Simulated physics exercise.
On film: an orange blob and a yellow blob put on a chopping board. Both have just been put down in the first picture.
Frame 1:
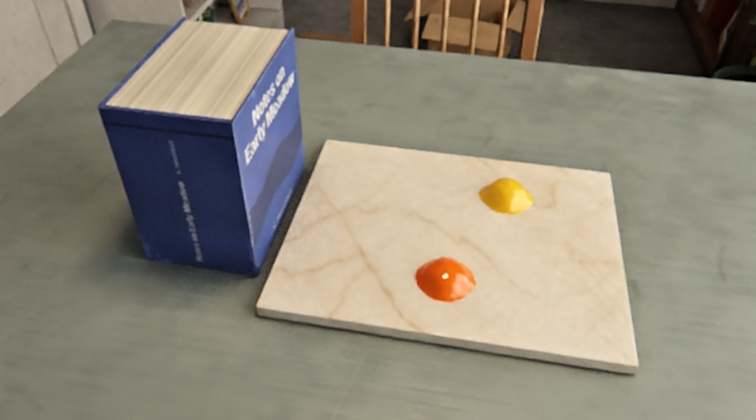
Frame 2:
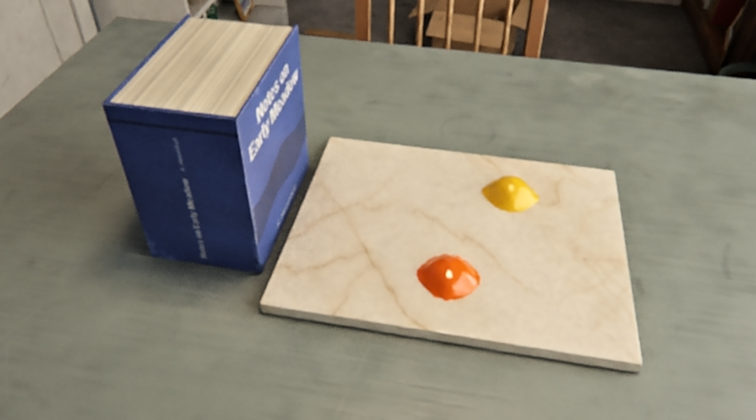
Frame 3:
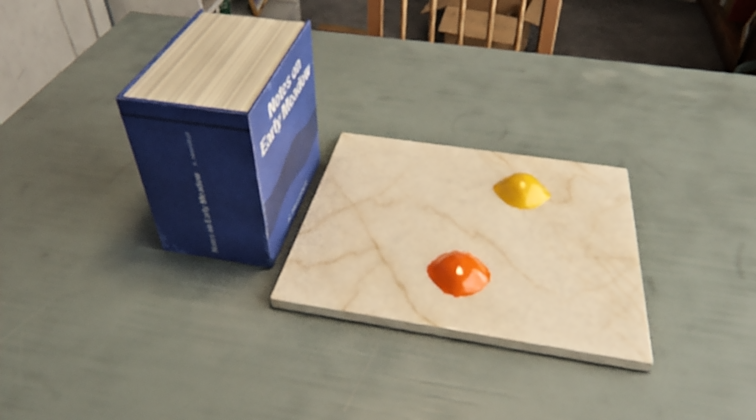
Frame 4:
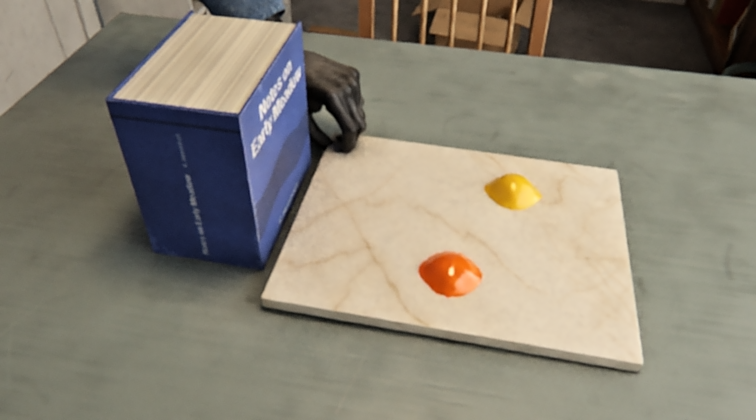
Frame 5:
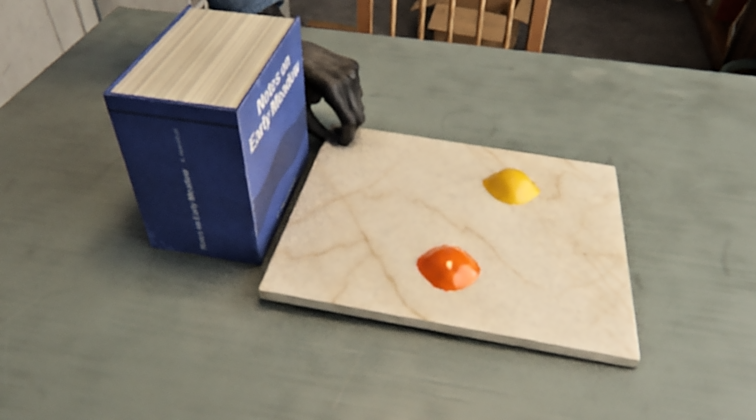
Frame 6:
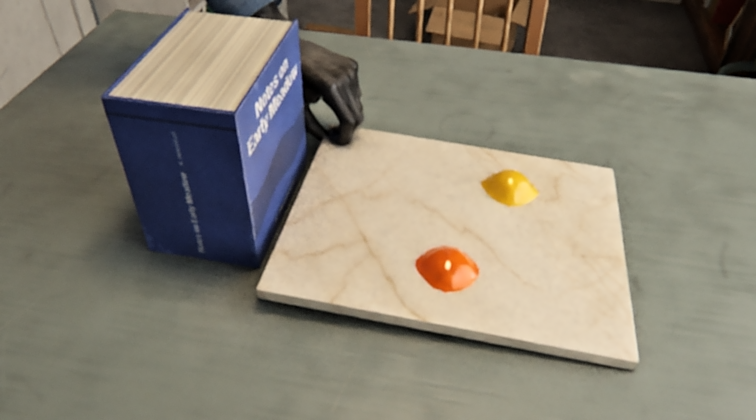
The clip opens on an orange blob and a yellow blob resting on a pale chopping board beside a thick blue book. The view shifts slightly, then a dark hand appears behind the book and takes the board's far left corner. It raises that end very slightly, while both blobs keep their places on the board.
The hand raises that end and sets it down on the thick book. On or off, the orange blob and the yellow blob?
Here the orange blob sits tight, and the yellow blob sits tight.
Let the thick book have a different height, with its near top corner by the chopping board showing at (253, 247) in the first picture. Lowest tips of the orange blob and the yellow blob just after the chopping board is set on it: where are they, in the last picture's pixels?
At (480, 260), then at (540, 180).
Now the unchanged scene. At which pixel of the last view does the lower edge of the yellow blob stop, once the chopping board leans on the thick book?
I reckon it stops at roughly pixel (566, 159).
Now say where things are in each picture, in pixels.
In the first frame, the chopping board lies flat; orange blob (446, 273) a mound; yellow blob (507, 190) a tall heap; thick book (185, 200).
In the second frame, they settle; orange blob (450, 271) a mound; yellow blob (511, 188) a tall heap.
In the third frame, at rest; orange blob (460, 268) a mound; yellow blob (523, 185) a tall heap.
In the fourth frame, a hand takes the end; orange blob (451, 268) a mound; yellow blob (514, 185) a tall heap.
In the fifth frame, the end is rising; orange blob (449, 261) a mound; yellow blob (513, 180) a tall heap.
In the sixth frame, the chopping board slopes by about 2°; orange blob (449, 263) a mound; yellow blob (511, 182) a tall heap; thick book (187, 191).
Shortly, slope about 36°; the orange blob has not moved; the yellow blob has not moved.
Then, the orange blob has not moved; the yellow blob has not moved.
At the finish, slope about 36°; the orange blob has not moved; the yellow blob has not moved.
